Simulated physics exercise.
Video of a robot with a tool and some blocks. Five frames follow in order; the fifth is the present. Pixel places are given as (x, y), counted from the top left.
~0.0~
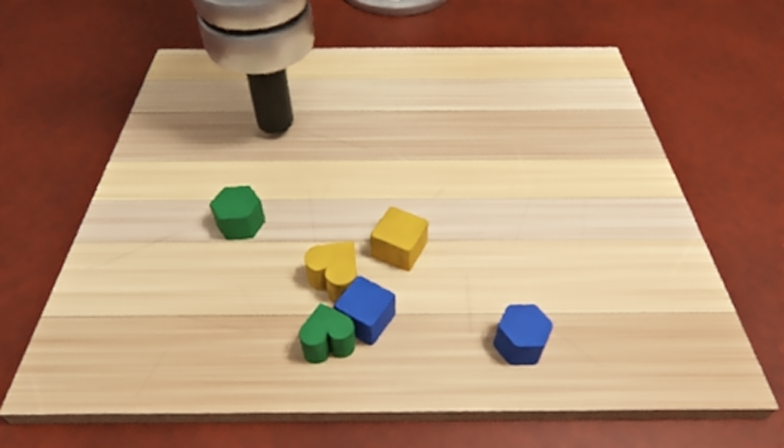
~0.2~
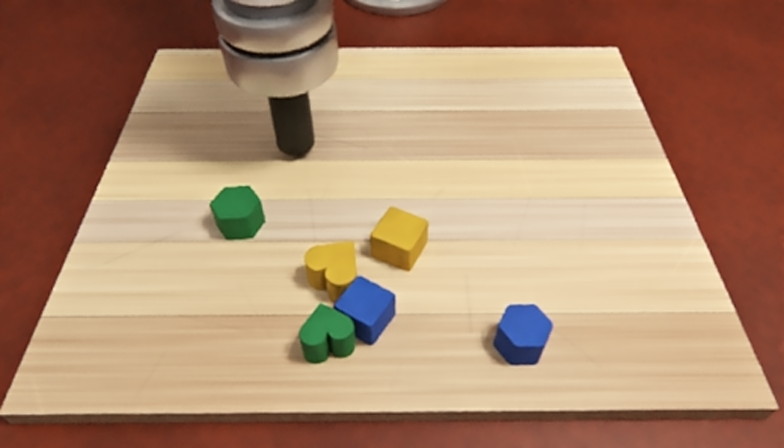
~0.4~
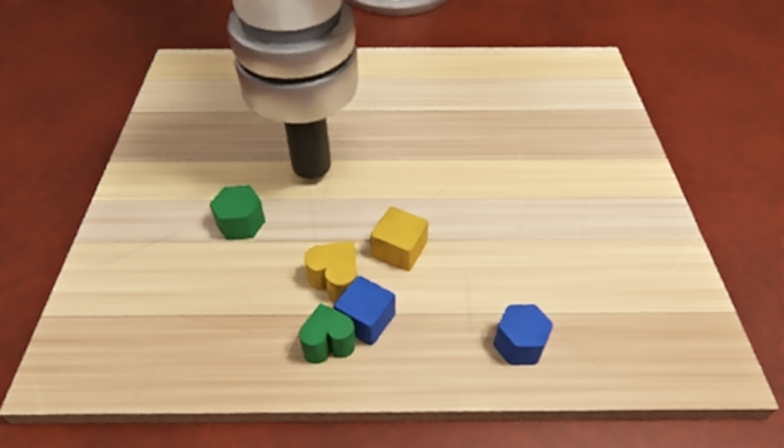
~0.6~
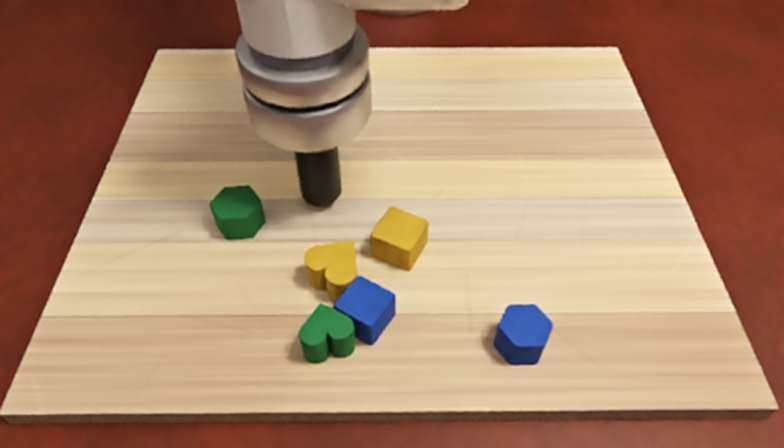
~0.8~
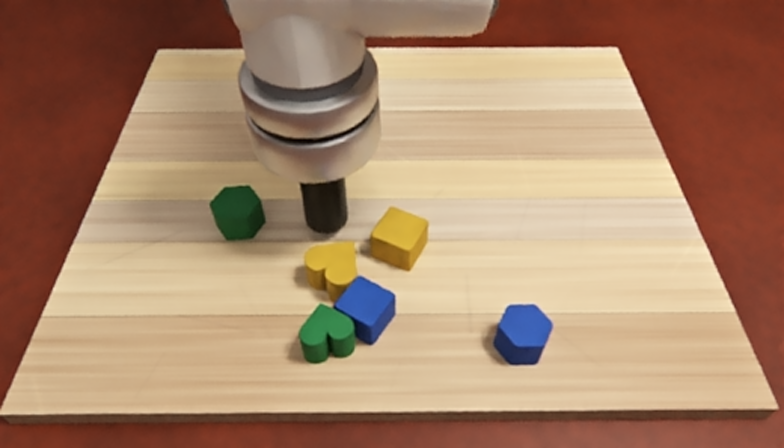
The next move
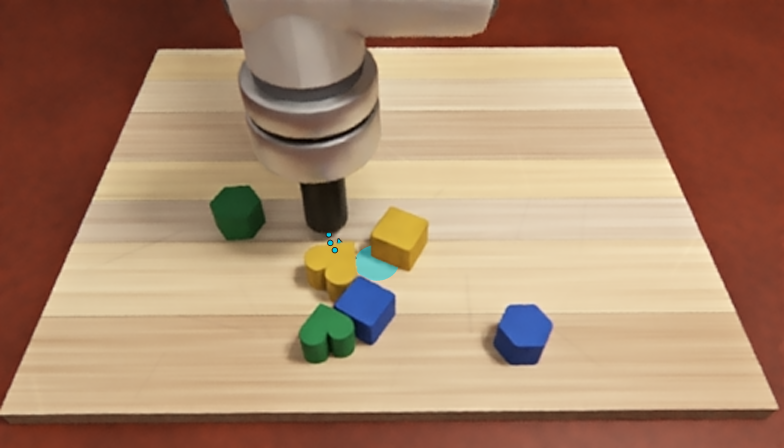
A robot arm with a dark, rod-shaped tool starts near the upper left of a wooden board and moves down and slightly right. It passes between the green hexagonal block and the yellow square, ending just above the yellow heart, while all six blocks stay still.
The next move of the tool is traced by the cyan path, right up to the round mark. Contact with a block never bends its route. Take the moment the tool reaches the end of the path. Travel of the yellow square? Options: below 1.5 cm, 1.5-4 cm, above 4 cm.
Its displacement is between 1.5 and 4 cm.
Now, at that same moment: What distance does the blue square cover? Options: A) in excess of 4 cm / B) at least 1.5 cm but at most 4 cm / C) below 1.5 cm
Correct choice: C.
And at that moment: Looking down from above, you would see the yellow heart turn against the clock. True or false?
It is false.
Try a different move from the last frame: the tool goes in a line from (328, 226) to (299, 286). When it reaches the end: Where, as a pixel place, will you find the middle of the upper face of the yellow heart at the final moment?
It is going to be at (334, 283).
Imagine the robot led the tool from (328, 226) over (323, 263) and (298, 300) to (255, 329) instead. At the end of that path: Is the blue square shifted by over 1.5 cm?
Answer: Yes.
The line goes from (328, 226) by way of (331, 245) and (351, 257) to (377, 263).
What follows on the original path. Halfway along, tool at (339, 245); yellow heart at (338, 268); blue square at (368, 304).
At the end, tool at (376, 255); green six-sided block unmoved; yellow heart at (343, 272), turned 25° clockwise; blue square at (372, 307); yellow square at (422, 224), turned 25° anticlockwise.
